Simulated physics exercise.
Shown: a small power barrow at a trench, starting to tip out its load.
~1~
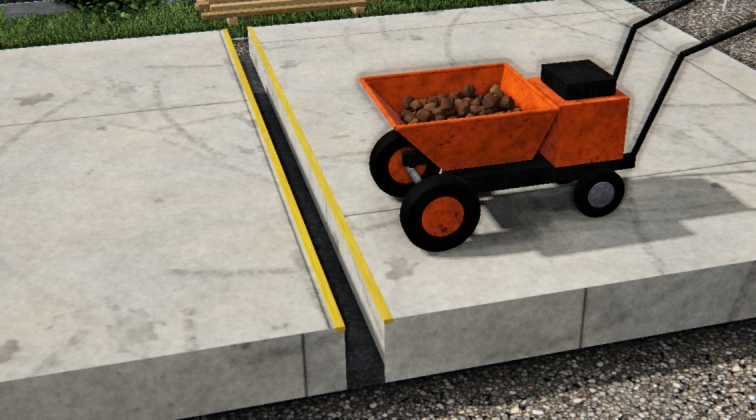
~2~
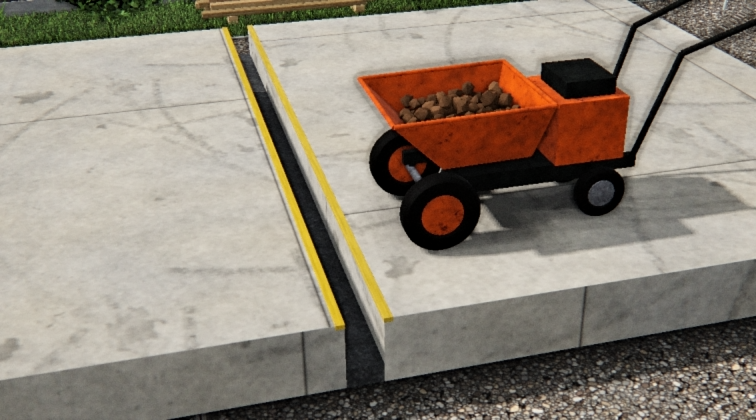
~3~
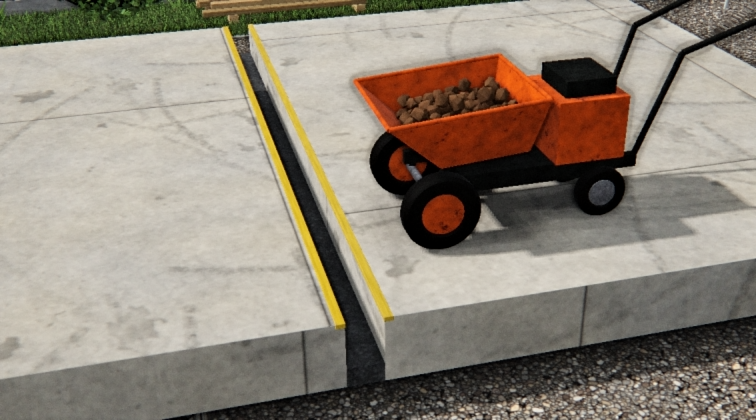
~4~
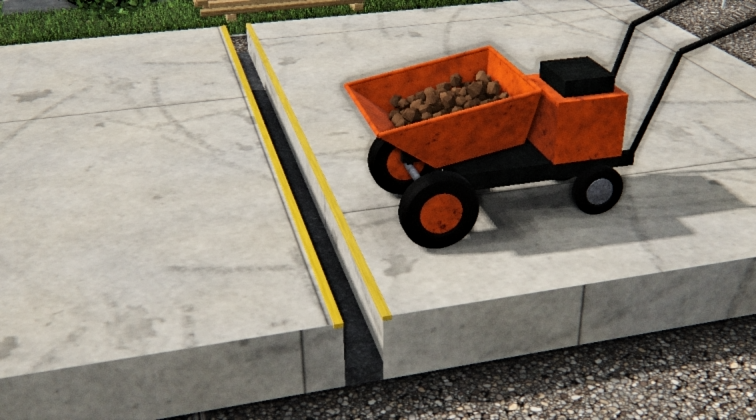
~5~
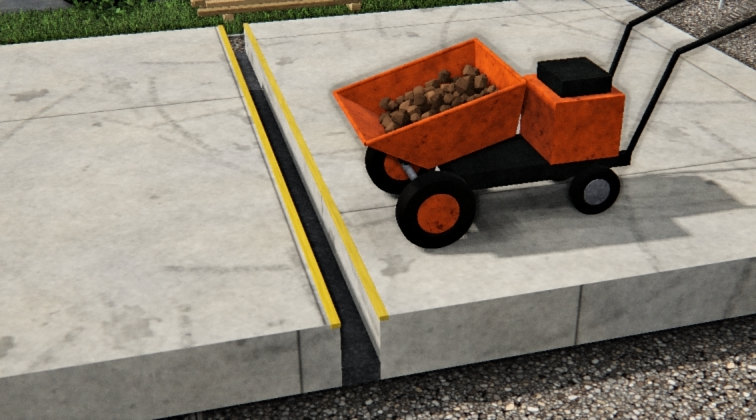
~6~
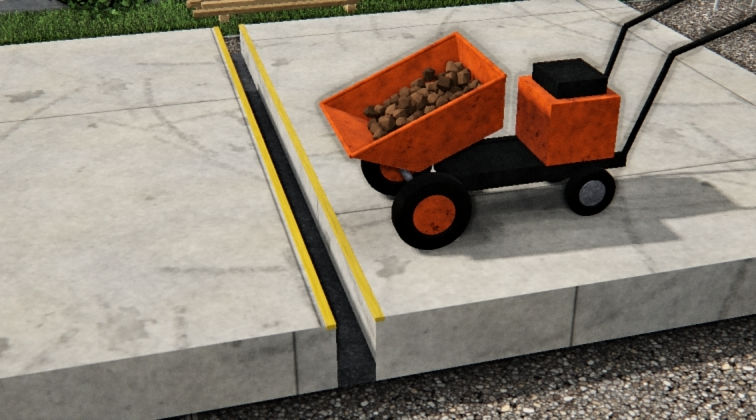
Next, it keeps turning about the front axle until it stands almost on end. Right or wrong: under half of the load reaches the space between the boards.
Right.
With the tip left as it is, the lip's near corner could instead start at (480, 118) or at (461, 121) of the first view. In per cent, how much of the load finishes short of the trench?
30 % and 20 %, in that order.
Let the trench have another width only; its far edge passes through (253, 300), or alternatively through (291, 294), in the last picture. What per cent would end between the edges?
Lab note: Try one 100 per cent, try two 80 per cent.
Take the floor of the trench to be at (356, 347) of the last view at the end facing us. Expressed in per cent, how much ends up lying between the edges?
Estimated share: Approx. 20 per cent.
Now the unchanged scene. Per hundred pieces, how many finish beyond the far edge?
I'd estimate about 65 per cent of the load.
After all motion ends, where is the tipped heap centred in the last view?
(267, 231).
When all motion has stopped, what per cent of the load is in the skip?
I'd say close to 0 percent.
Shortly afterwards, skip tipped steeply; the whole lot in the skip.
Next, skip tipped right over; near a third in the skip; a little in or heaped over the trench; near half beyond it; only a few falling.
Some moments later, skip tipped right over; a little in the skip; near a quarter in or heaped over the trench; near two thirds beyond it.
In the end, skip tipped right over; only a few in the skip; near a third in or heaped over the trench; near two thirds beyond it.
